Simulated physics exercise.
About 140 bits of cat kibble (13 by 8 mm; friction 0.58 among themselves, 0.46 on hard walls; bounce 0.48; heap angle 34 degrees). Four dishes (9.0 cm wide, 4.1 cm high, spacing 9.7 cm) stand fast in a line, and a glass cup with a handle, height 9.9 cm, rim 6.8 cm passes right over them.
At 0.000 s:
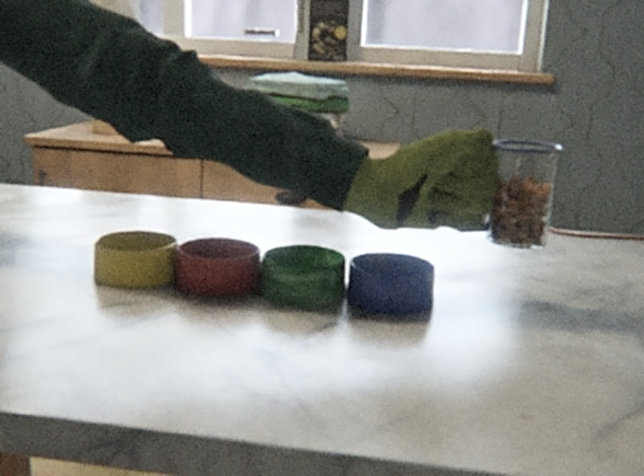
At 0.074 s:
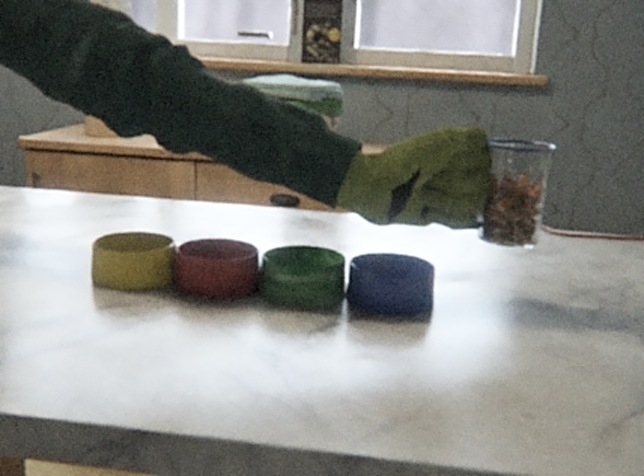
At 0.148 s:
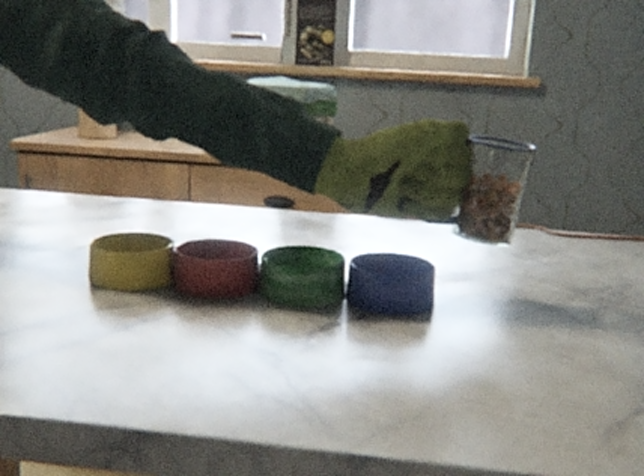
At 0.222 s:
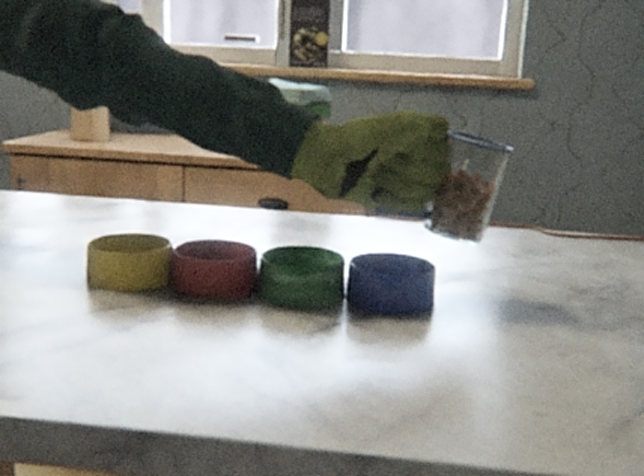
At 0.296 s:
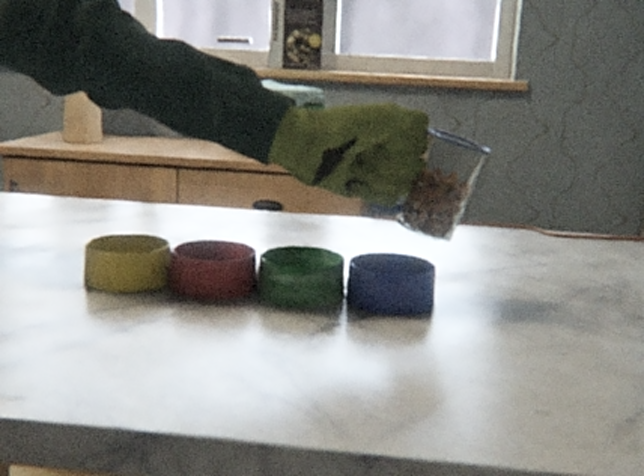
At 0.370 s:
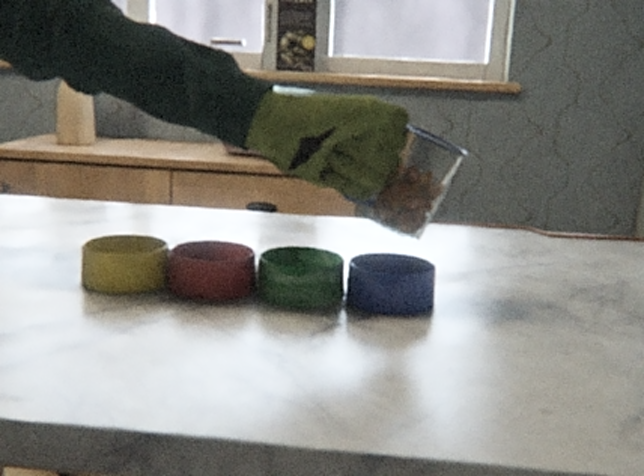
At the start, a green-gloved hand holds a clear cup of brown pieces nearly upright, to the right of yellow, red, green and blue dishes lined up on a pale tabletop. The hand then moves left toward the blue dish, steadily tilting the cup until it leans well over with the pieces still inside.
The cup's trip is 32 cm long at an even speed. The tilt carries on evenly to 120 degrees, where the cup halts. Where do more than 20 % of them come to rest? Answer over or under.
Red under, blue under, green over, yellow under, counter under.
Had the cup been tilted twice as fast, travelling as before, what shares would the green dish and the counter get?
Then: Green 80; counter 10.
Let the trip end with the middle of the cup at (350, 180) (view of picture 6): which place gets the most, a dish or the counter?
The winner: Blue.
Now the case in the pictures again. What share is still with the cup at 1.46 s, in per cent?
Some 100 per cent of the load.
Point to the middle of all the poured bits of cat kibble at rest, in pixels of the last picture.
Near (291, 279).
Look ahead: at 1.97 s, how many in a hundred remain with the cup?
Some 35 per cent of the load.
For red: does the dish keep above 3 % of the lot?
Red yes.
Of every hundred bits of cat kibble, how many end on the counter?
About 15 per cent.
After 1.02 s, tilt 68 degrees; cup holds 100 %.
After 1.46 s, tilt 99 degrees; cup holds 100 %.
After 1.97 s, tilt 120 degrees; cup holds 35 %, red 5 %, green 45 %.
By 2.8 s all is still; red 5 %, blue 0 %, green 80 %, yellow 0 %, counter 15 %.
